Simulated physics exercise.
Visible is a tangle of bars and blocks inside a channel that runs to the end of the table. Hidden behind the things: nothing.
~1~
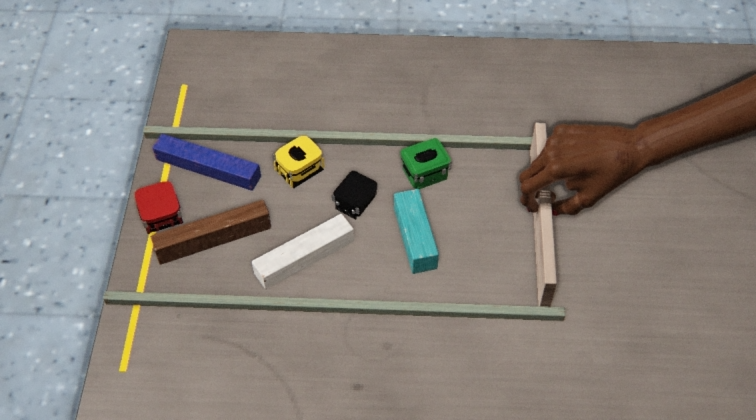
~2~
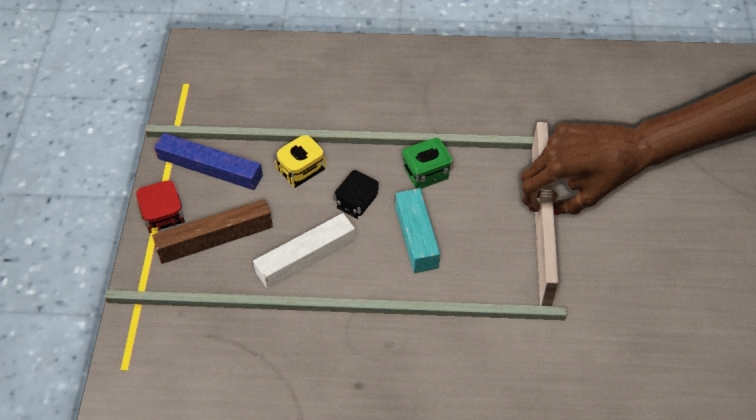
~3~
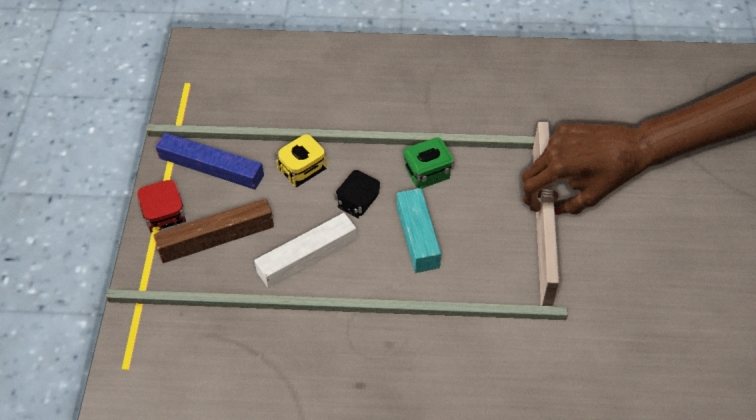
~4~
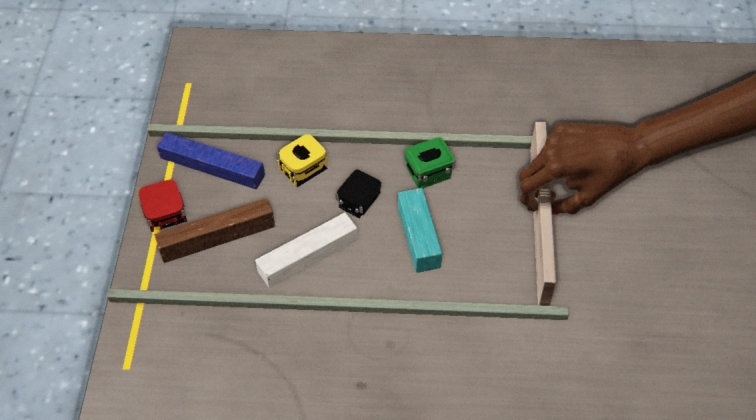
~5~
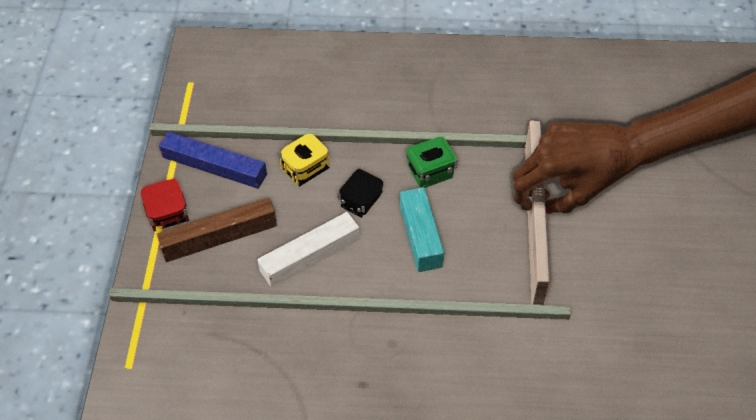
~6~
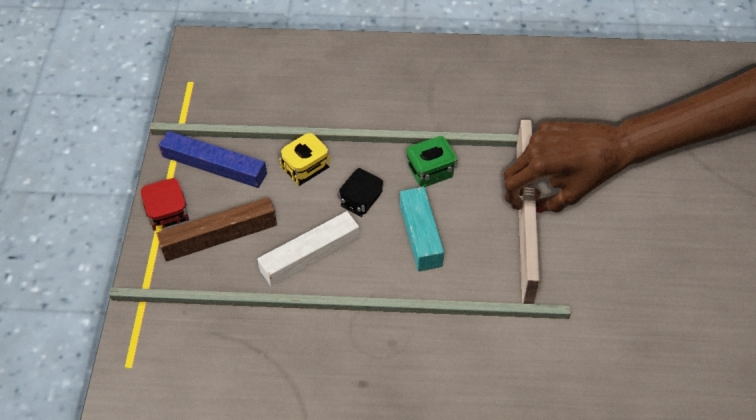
A hand at the right grips a pale upright board set across a channel between two greenish rails on a brown tabletop, seen from above at an angle. Red, yellow, black and green cases lie among blue, brown, white and turquoise bars, with yellow tape crossing the left end. The board slides slightly left, touching nothing else, while the view drifts very faintly.
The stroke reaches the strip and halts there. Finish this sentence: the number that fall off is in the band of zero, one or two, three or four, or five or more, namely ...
Namely five or more.
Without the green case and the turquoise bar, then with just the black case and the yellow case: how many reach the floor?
Result: 3 in the first case, with 4 in the second.
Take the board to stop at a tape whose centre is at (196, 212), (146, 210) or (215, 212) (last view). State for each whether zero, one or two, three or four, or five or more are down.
Falls: Just one or two; five or over; either one or two.
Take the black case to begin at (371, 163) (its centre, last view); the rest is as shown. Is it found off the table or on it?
The black case falls.
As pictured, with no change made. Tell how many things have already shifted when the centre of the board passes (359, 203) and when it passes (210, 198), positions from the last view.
At first I count 5, and then 8.
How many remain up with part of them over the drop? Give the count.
Counting them gives 1.
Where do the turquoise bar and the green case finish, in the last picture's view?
The turquoise bar stops around (145, 217); the green case around (154, 142).
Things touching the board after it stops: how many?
Contact count: 2.
Early on, none off yet; red case at rest near (165, 204); blue bar at rest near (213, 159); brown bar at rest near (218, 229).
A while later, none off yet; red case at rest near (165, 204); blue bar travelled a little near (179, 160); brown bar travelled a little near (185, 225).
Finally, the number that fall off is five or more; lost, black case, white bar, yellow case, brown bar, blue bar and red case.
